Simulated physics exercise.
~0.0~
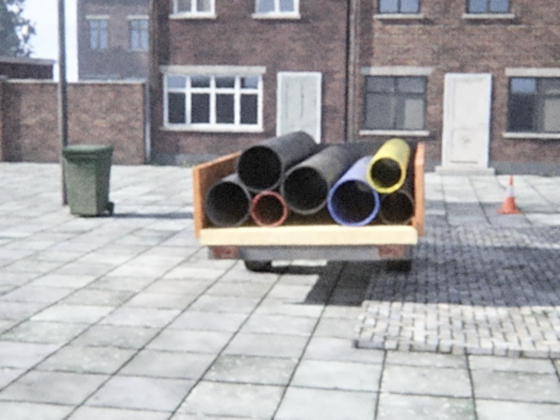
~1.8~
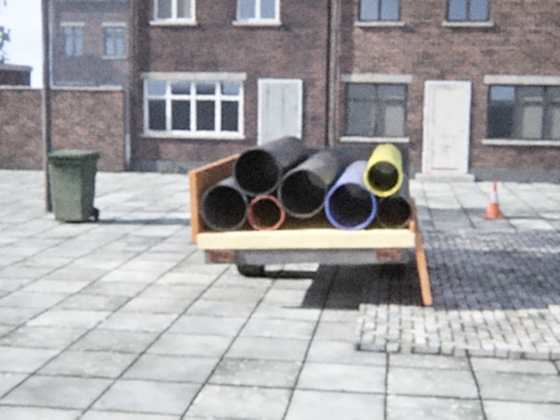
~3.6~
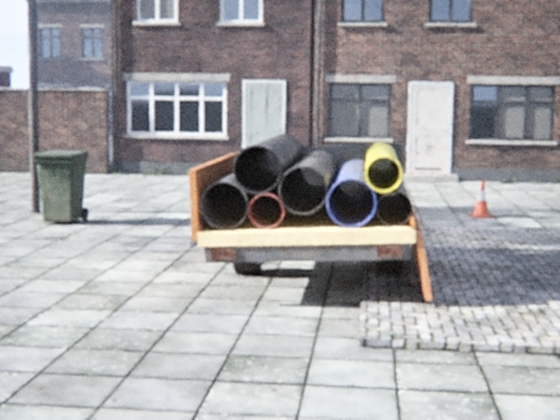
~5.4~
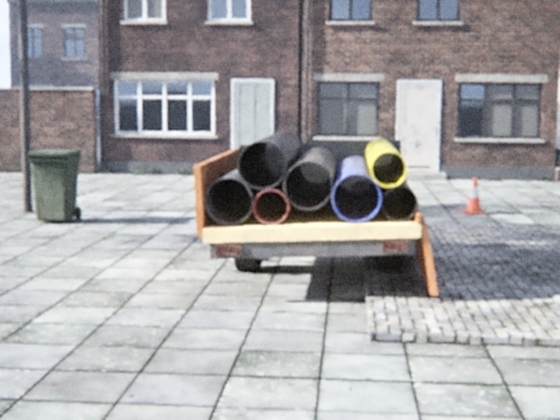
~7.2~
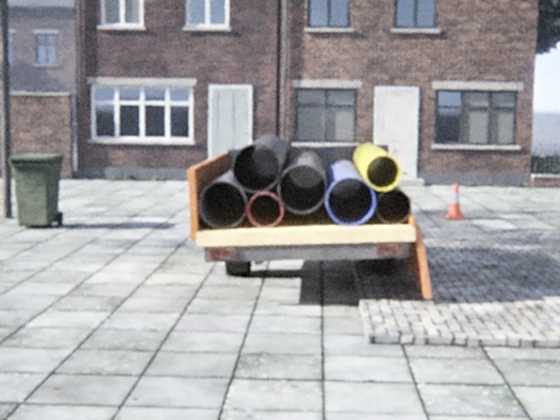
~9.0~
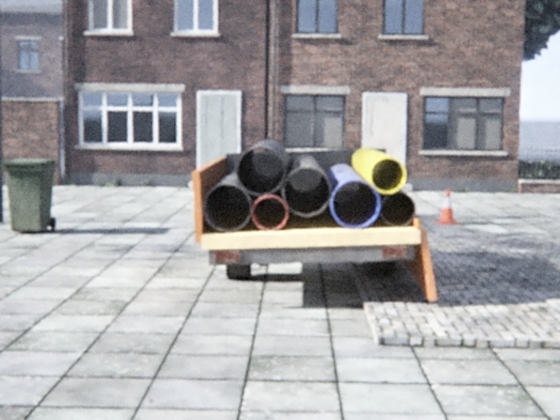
At first, a low trailer stands on a paved yard in front of brick houses, loaded with hollow pipes, most of them black and others red, blue and yellow. Orange boards hold the load in on both sides. Then the right board swings out and down until it hangs below the edge of the deck, while the left one stays upright. The view drifts slowly sideways around the trailer, but the pipes stay put. At the end, the yellow pipe still rests up on the others, red and blue lie on the deck, and nothing has fallen off.
